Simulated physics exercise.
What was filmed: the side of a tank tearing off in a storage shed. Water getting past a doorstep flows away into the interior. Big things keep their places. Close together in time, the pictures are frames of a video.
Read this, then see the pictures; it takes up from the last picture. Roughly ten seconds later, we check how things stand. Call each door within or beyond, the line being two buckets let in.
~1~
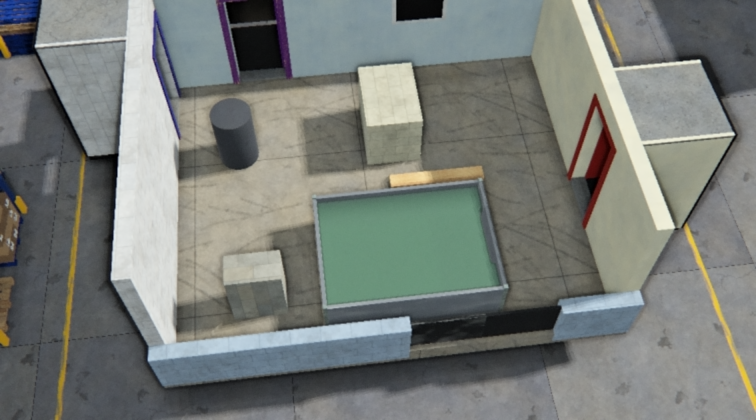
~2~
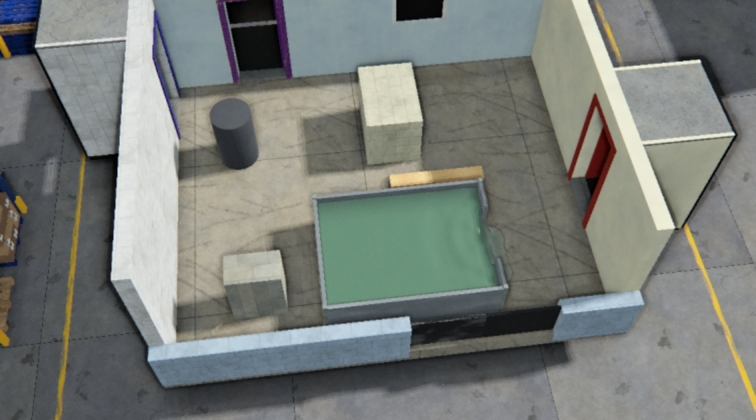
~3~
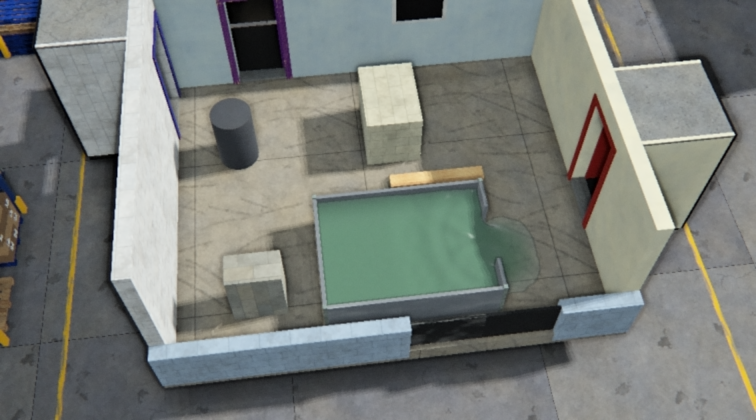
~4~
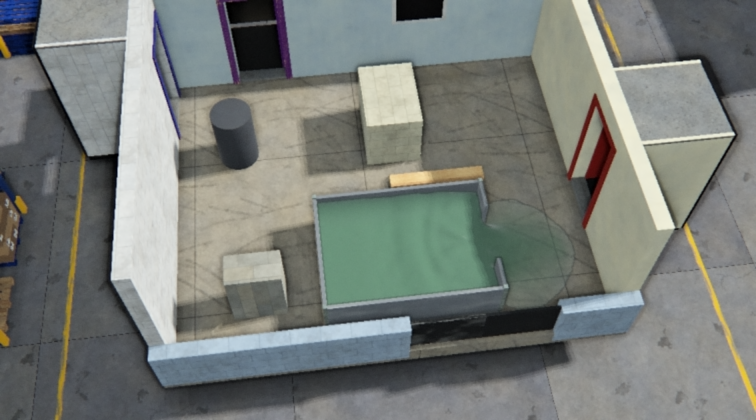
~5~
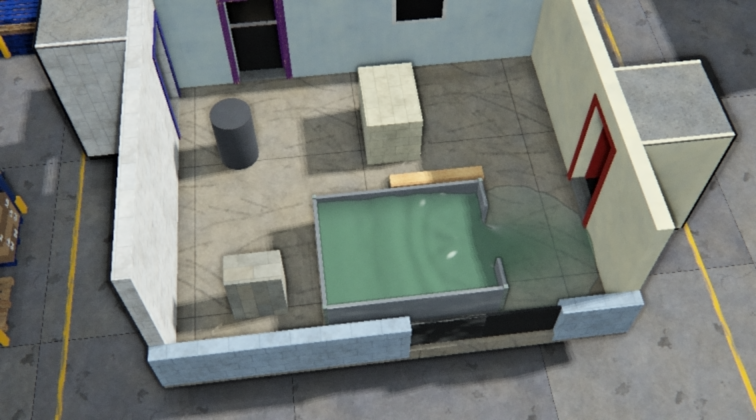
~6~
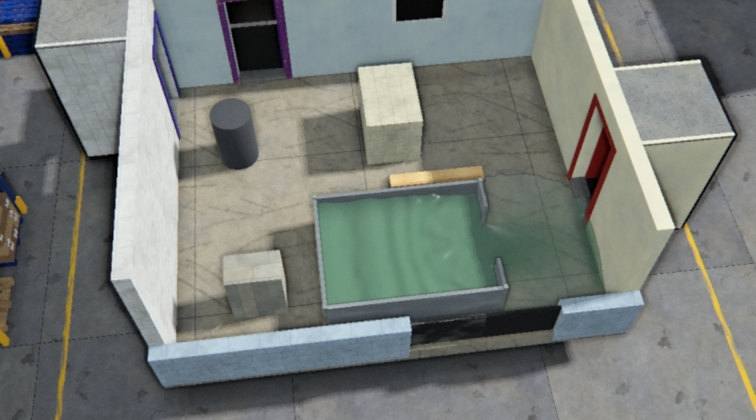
Blue door - beyond; purple door - within; red door - beyond.
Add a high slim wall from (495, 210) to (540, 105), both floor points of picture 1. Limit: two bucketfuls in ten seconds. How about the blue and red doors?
Blue door: Stays within the limit. Red door: Tops the limit.
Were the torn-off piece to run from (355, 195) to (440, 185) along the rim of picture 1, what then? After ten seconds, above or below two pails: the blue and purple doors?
My guess is that the blue door tops the mark while the purple door tops the mark.
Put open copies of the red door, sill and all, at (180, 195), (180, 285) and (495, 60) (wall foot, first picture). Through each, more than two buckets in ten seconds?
Outcome by door - within the limit, within the limit, past the limit.
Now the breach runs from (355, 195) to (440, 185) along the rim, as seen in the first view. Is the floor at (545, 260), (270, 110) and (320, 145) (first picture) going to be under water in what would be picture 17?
In turn: Untouched, swamped, swamped.
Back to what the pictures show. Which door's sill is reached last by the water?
It would be the blue one.
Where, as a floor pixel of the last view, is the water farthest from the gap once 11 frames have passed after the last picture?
The farthest wet point should be near (530, 60).
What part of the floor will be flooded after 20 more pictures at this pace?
By my count, 40 percent.
A moment on, water covers 15 % of the floor; the blue door not reached, the purple door not reached, the red door over two buckets in.
Next, water covers 25 % of the floor; the blue door not reached, the purple door not reached, the red door far over two buckets in.
Then, water covers 40 % of the floor; the blue door not reached, the purple door not reached, the red door far over two buckets in.
Later, water covers 70 % of the floor; the blue door wet at the sill, nothing in, the purple door wet at the sill, nothing in, the red door far over two buckets in.
In the end, water covers 95 % of the floor; the blue door far over two buckets in, the purple door under two buckets in, the red door far over two buckets in.
